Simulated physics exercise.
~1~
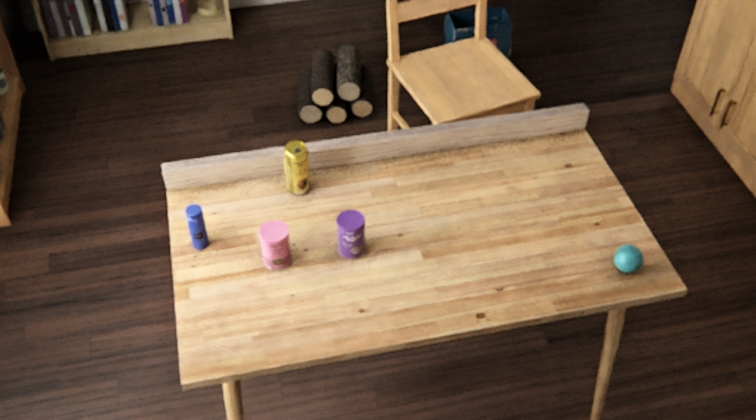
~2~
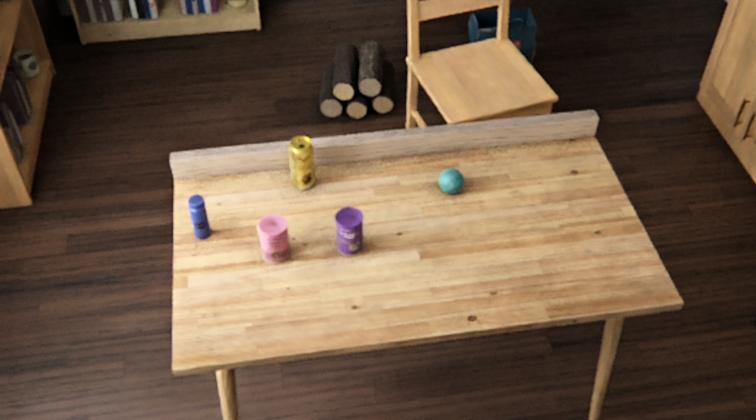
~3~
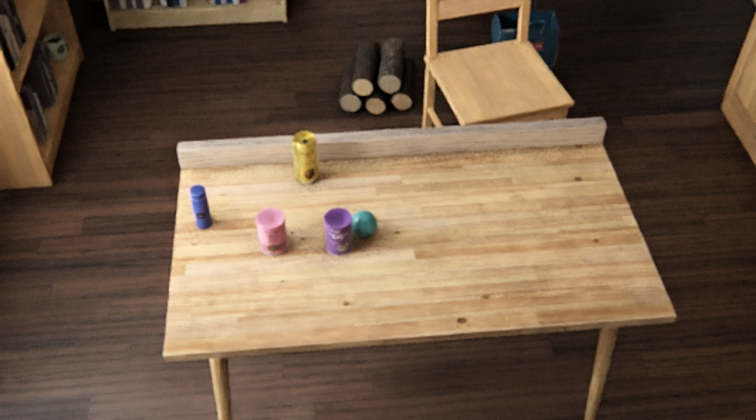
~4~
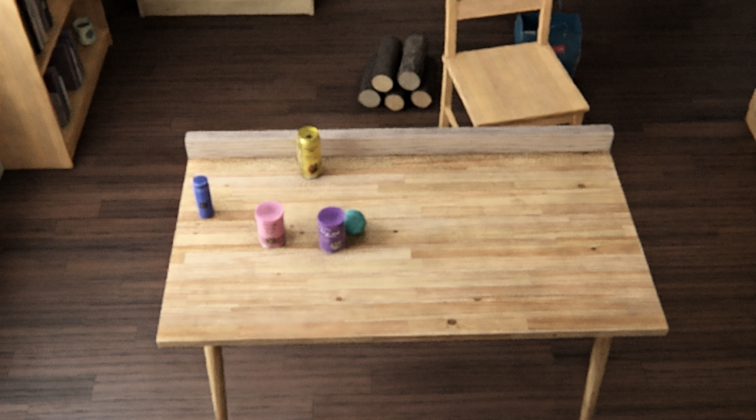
A wooden table holds four containers as a turquoise ball rolls left, nudging the purple tin.
